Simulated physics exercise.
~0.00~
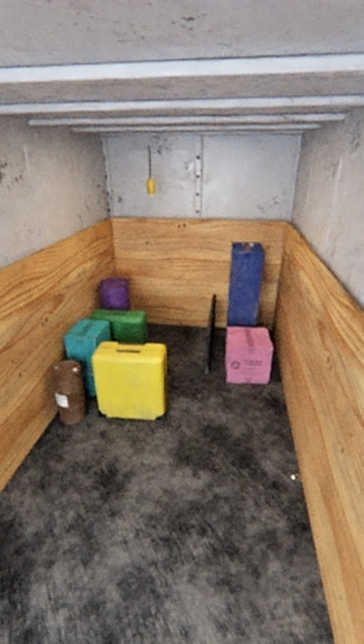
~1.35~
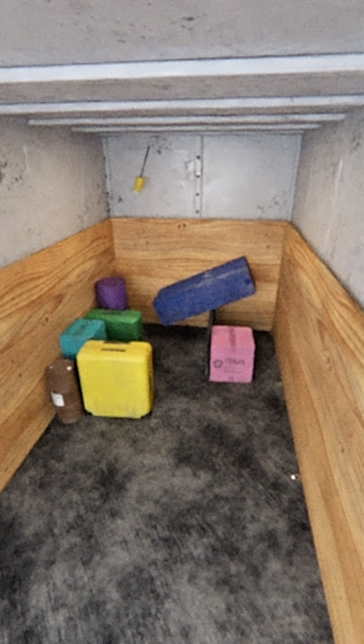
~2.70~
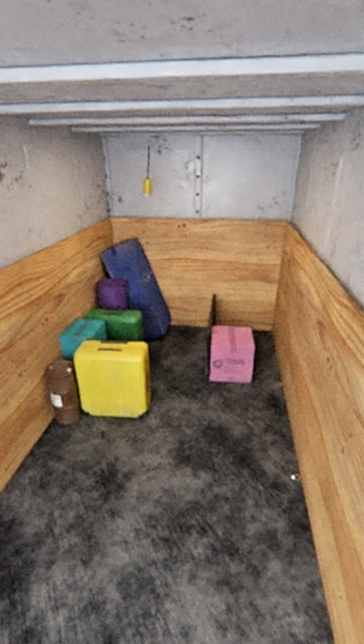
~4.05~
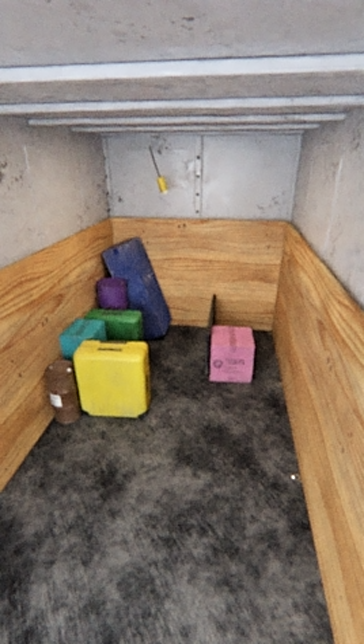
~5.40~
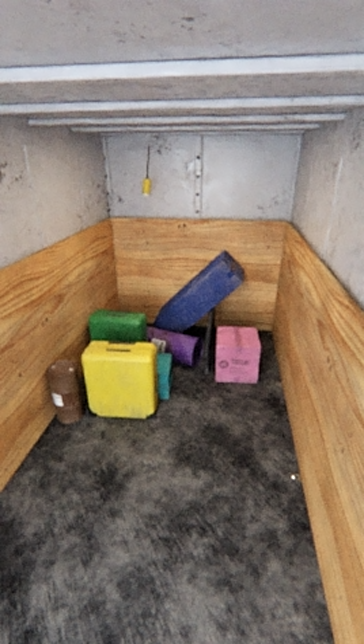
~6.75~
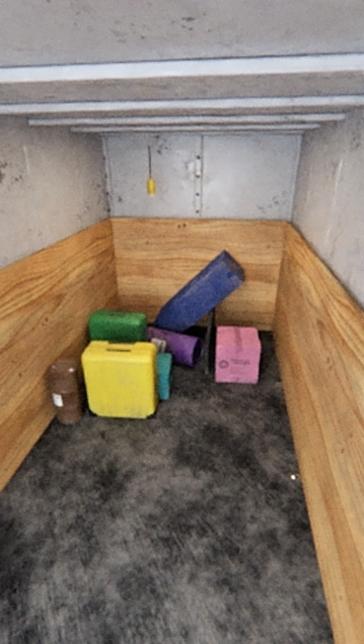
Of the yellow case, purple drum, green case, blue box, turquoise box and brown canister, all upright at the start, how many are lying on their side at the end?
Three of them are lying on their side at the end, namely the purple drum, the blue box and the turquoise box.
